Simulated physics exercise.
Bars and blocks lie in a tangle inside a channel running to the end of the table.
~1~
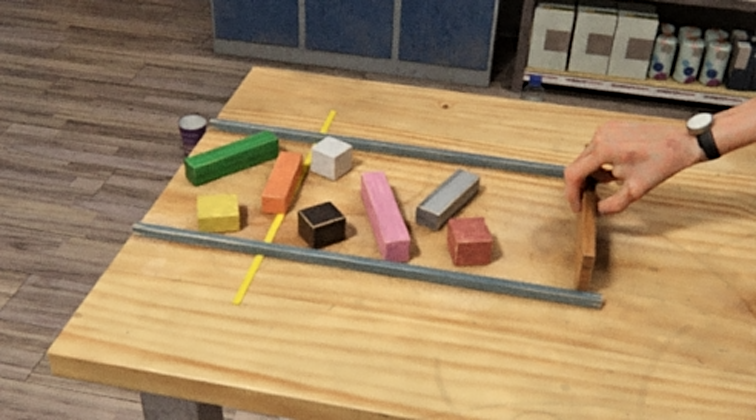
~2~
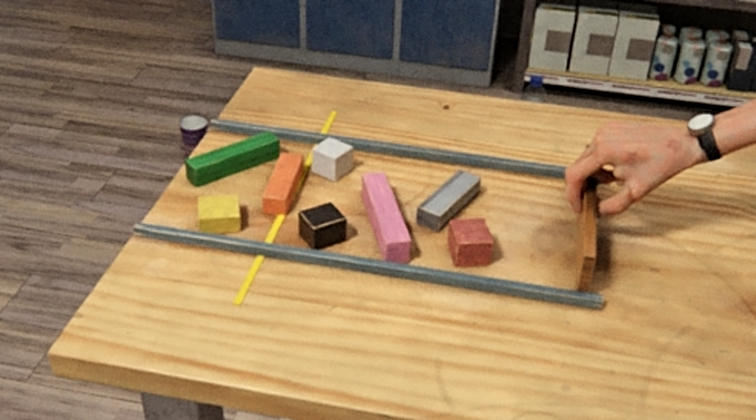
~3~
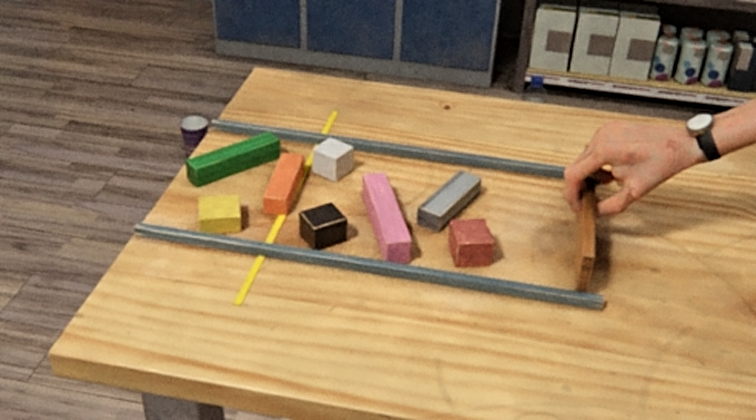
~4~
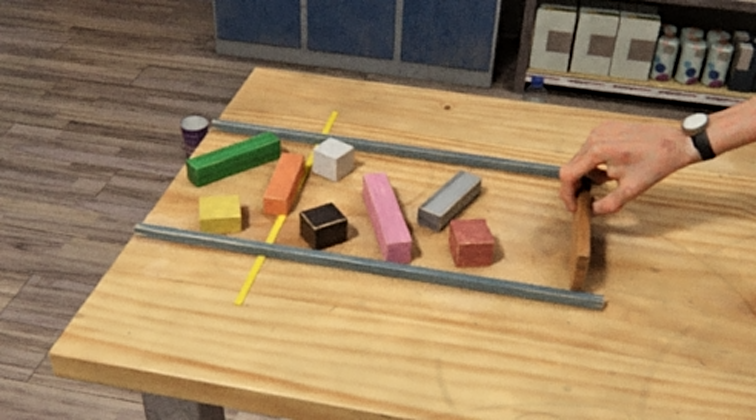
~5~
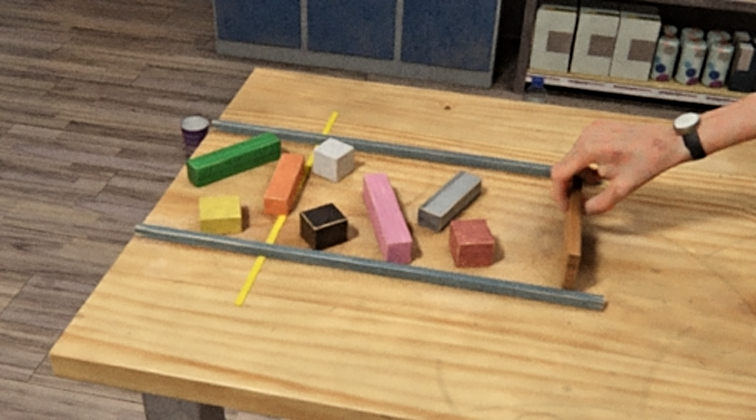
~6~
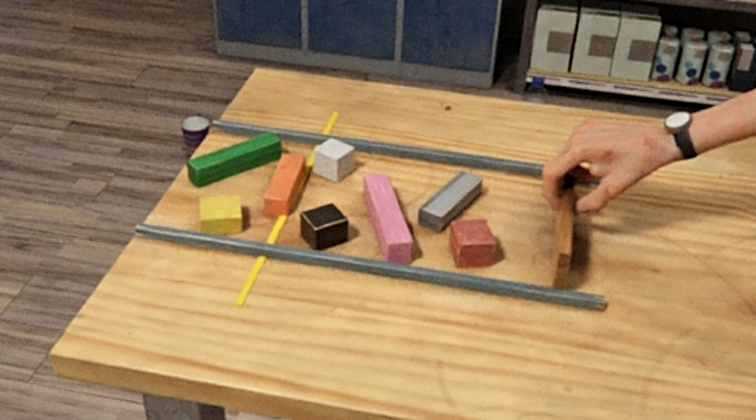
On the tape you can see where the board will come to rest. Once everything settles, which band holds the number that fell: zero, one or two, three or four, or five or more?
What drops is nothing.
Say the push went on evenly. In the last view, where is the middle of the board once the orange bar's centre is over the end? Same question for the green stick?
The middle is at (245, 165) when it's the orange bar, and at (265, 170) when it's the green stick.
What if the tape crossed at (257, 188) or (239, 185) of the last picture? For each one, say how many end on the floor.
Try by try, 2 and 4.
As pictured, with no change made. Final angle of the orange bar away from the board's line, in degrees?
About 0 degrees.
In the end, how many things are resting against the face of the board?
That number would be 2.
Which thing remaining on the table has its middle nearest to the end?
Yellow block.
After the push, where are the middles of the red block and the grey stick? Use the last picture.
Roughly at (264, 208) and at (286, 178), in that order.
A little later, none off yet; green stick at rest near (235, 160); yellow block at rest near (221, 215); orange bar at rest near (285, 184).
When it is over, the number that fall off is zero.
